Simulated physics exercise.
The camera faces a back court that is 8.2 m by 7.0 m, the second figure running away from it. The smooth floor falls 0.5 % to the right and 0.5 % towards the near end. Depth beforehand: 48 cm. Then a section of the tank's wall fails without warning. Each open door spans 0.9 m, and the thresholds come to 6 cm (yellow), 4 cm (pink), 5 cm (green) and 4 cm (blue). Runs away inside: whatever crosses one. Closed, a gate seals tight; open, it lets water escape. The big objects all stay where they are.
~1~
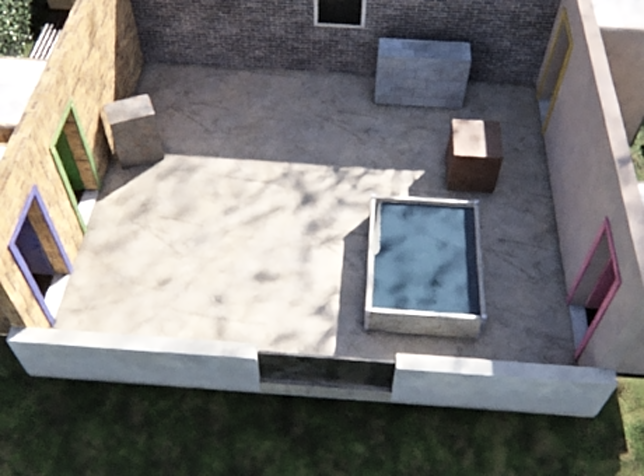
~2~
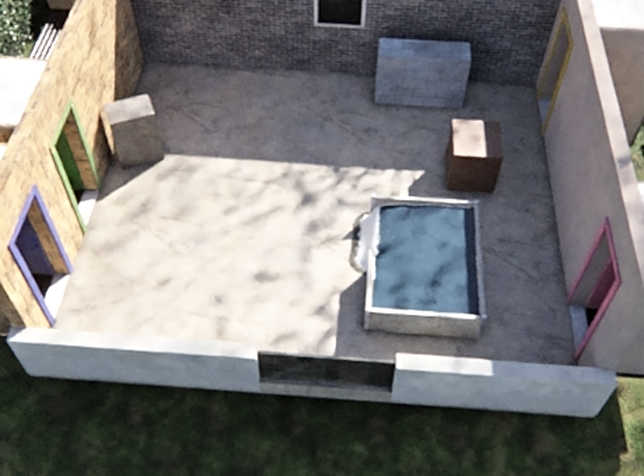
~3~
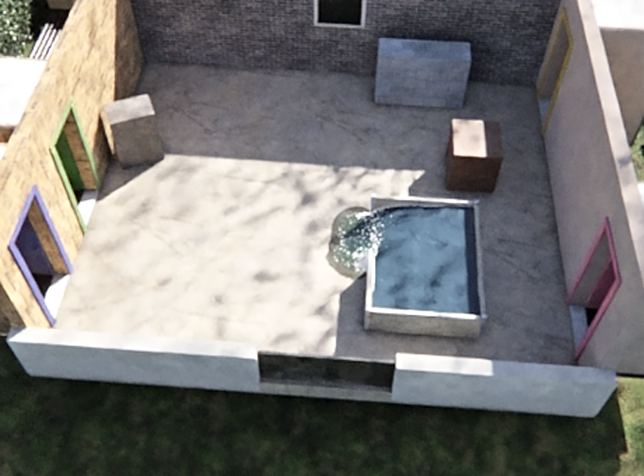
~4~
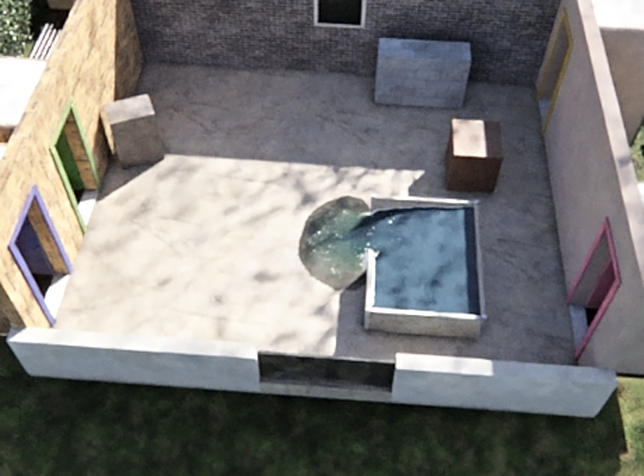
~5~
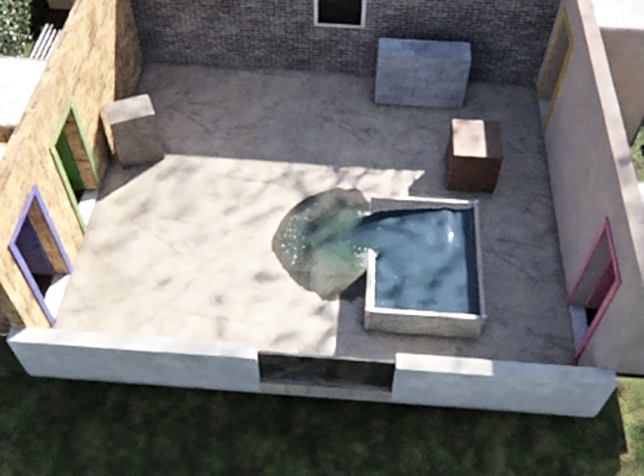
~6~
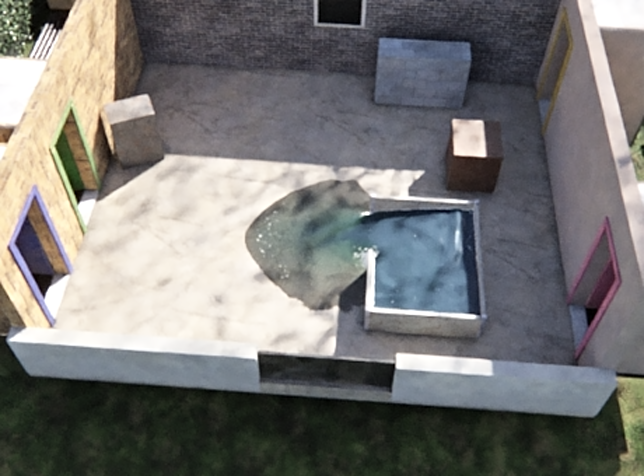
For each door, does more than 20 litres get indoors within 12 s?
Door by door: Yellow door - no; pink door - no; green door - yes; blue door - yes.
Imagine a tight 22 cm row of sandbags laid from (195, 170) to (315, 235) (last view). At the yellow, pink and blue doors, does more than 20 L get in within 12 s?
Note - yellow: Limit held; pink: Limit held; blue: Limit exceeded.
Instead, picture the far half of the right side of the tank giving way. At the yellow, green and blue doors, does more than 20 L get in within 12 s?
Against that limit: Yellow above, green not over, blue not over.
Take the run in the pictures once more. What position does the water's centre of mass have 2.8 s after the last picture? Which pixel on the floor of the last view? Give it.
Close to (303, 242) in the last picture.
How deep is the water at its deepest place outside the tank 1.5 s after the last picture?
Depth: Approx. 22 cm.
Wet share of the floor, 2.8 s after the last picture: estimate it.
Some 50 per cent of the floor is wet.
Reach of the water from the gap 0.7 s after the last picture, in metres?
That comes to near 4.0 m out.
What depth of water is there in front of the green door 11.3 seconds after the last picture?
Depth: ~ 3.5 cm.
Then, 0.7 s after the last picture water covers 20 % of the floor and is deepest (26 cm) near (365, 236); yellow door not reached, pink door not reached, green door not reached, blue door not reached.
Then, 1.5 s after the last picture water covers 35 % of the floor and is deepest (22 cm) near (365, 236); yellow door not reached, pink door not reached, green door 7 cm at the sill, 0 L in, blue door not reached.
Then, 2.8 s after the last picture water covers 50 % of the floor and is deepest (18 cm) near (44, 352); yellow door not reached, pink door not reached, green door 14 cm at the sill, 31 L in, blue door 10 cm at the sill, 10 L in.
Then, 6.3 s after the last picture water covers 55 % of the floor and is deepest (9 cm) near (44, 352); yellow door not reached, pink door not reached, green door 6 cm at the sill, 71 L in, blue door 7 cm at the sill, 53 L in.
Then, 11.3 s after the last picture water covers 75 % of the floor and is deepest (7 cm) near (361, 324); yellow door not reached, pink door not reached, green door 3 cm at the sill, 73 L in, blue door 4 cm at the sill, 65 L in.
